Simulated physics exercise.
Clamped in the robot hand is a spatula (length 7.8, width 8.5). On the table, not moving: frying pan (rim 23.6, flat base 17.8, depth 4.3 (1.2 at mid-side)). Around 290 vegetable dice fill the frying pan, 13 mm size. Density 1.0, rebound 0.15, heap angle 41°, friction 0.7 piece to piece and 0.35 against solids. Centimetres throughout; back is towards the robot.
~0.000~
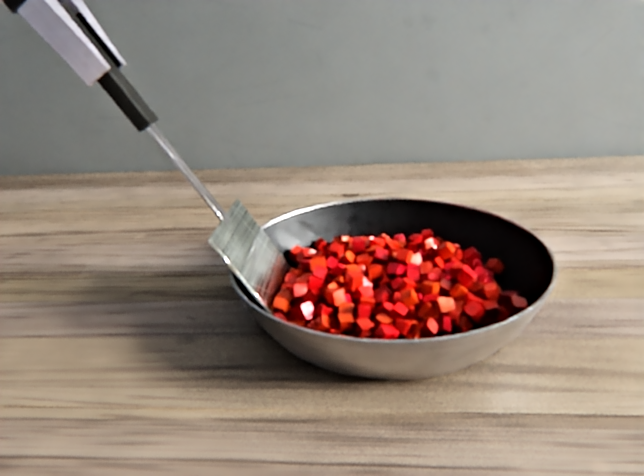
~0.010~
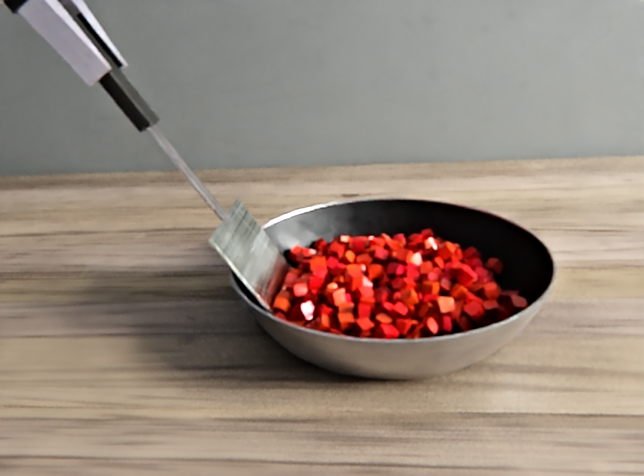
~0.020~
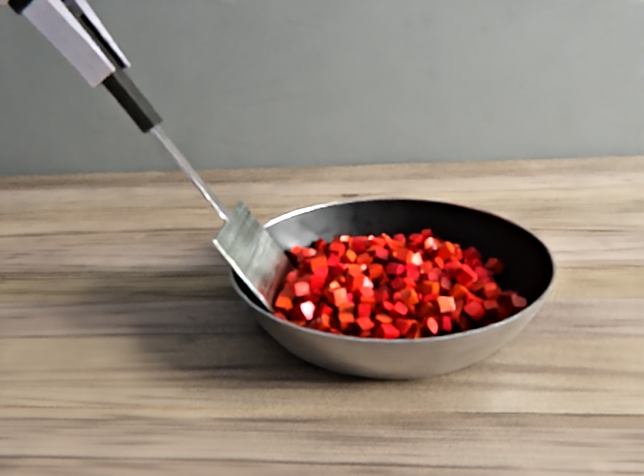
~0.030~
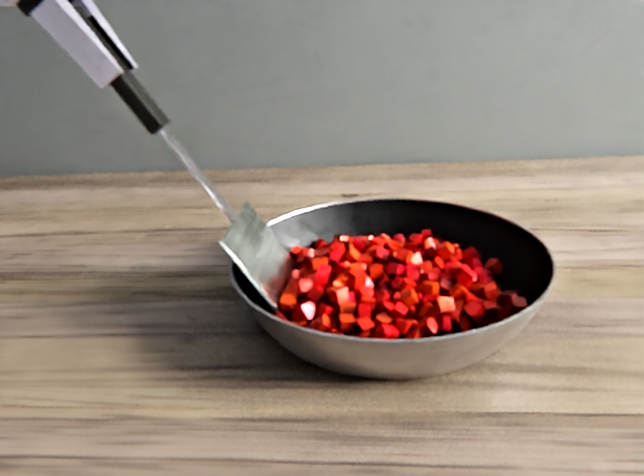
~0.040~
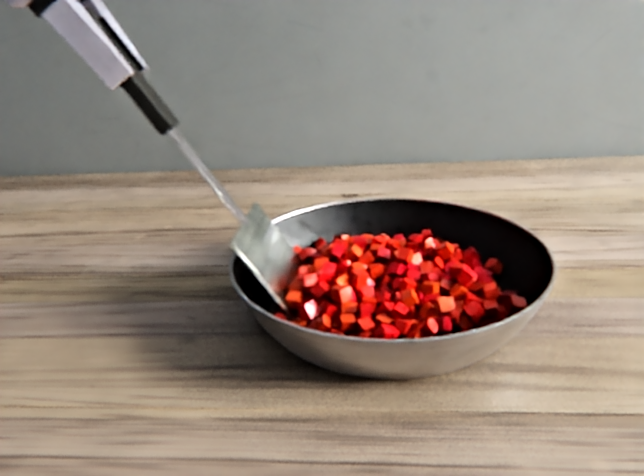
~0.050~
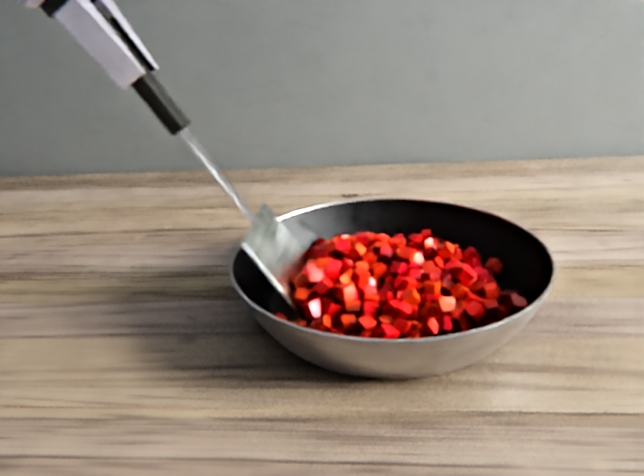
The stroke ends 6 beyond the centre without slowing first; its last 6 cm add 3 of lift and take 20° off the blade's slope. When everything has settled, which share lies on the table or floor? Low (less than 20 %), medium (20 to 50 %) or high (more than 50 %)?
Share on the table or floor: Low (less than 20 %).
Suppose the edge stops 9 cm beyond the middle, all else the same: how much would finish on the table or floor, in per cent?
It would be near 35 per cent.
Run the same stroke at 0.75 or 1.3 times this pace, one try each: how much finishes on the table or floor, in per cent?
Some 5 and 20 per cent.
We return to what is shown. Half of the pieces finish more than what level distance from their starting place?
Roughly 4 cm.
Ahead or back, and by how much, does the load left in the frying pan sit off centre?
Some 4.5 cm ahead.
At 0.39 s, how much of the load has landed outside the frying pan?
About 10 per cent.
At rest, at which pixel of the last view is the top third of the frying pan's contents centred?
At about (495, 255).
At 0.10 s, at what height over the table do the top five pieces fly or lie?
Roughly 5 cm.
By 0.10 s, sloping 58°, highest piece 5 above the table; 286 in the frying pan.
By 0.16 s, sloping 50°, highest piece 7 above the table; 286 in the frying pan.
By 0.39 s, sloping 38°, highest piece 6 above the table; 263 in the frying pan, 22 on the table or floor, 1 on the blade or in flight.
By 1.44 s, sloping 38°, highest piece 6 above the table; 263 in the frying pan, 23 on the table or floor.
Final count, 263 in the frying pan, 23 on the table or floor. That is 8 % on the table or floor.
